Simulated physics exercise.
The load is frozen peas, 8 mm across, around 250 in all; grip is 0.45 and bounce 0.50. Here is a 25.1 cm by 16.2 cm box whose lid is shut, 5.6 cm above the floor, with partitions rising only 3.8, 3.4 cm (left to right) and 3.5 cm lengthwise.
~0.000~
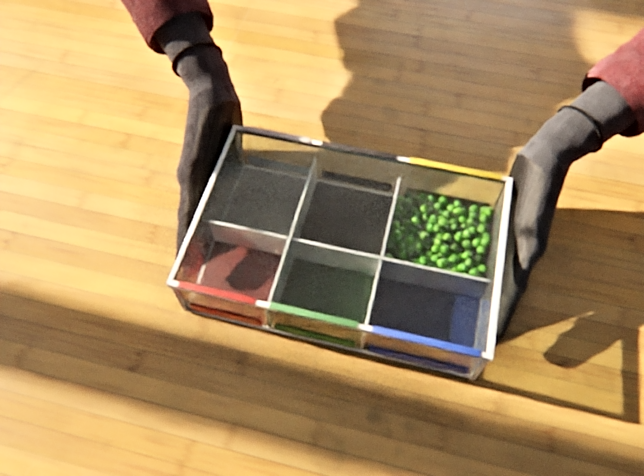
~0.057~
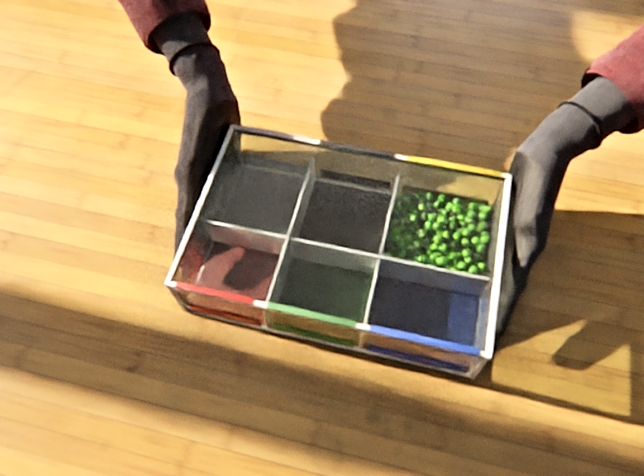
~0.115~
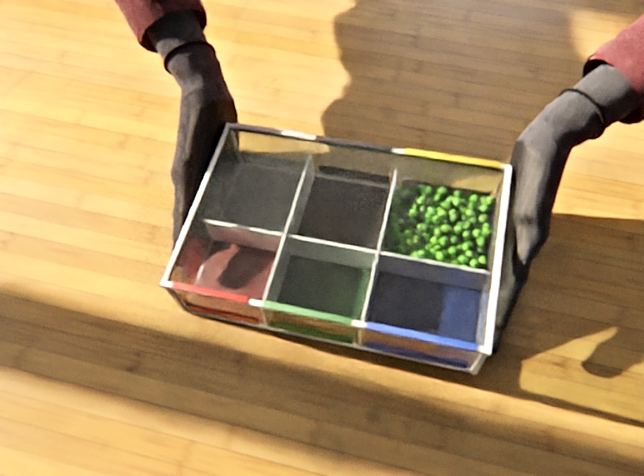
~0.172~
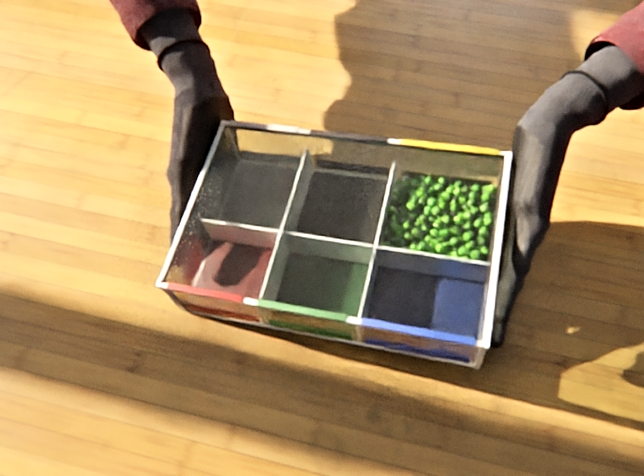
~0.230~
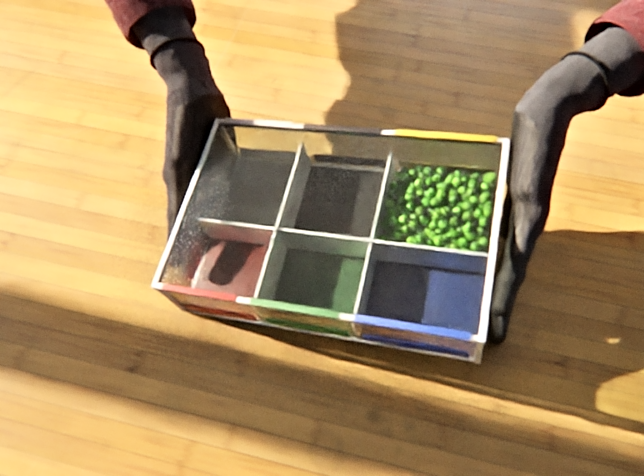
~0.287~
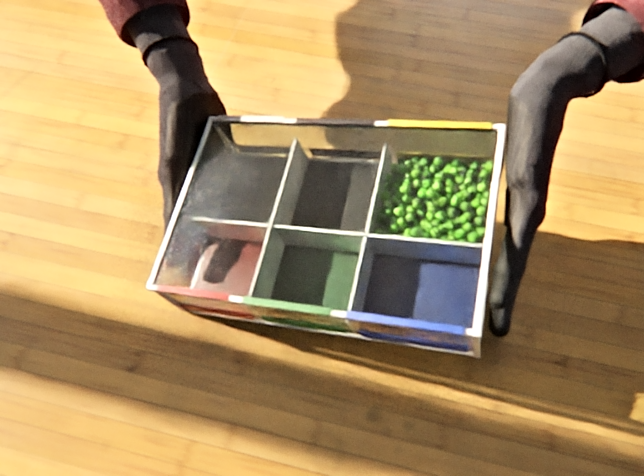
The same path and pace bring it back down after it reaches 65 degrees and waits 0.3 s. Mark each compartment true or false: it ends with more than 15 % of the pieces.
Red: False, blue: False, green: False, yellow: True, white: False, black: False.
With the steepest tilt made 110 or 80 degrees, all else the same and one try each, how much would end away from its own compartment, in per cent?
I'd expect close to 100 and then close to 65 per cent.
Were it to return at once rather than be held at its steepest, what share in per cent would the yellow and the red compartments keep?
Final amounts would be yellow 75% and red 5%.
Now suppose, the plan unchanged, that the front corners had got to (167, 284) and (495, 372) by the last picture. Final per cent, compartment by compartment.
Red 0, blue 20, green 0, yellow 80, white 0, black 0.
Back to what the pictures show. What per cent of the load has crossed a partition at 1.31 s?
About 15 percent.
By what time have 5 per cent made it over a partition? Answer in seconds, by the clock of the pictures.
That happens at about 1.15 s on the clock.
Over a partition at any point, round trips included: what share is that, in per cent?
Around 20 in a hundred.
Then, at 1.31 s, tilt 65 degrees; red 5 %, green 5 %, yellow 85 %, black 5 %.
After 2.00 s, tilt 33 degrees; red 5 %, green 10 %, yellow 80 %, black 5 %.
Then, at 2.72 s, tilt 0 degrees; red 5 %, green 10 %, yellow 80 %, black 5 %.
By 3.4 s all is still; red 5 %, blue 0 %, green 10 %, yellow 80 %, white 0 %, black 5 %.
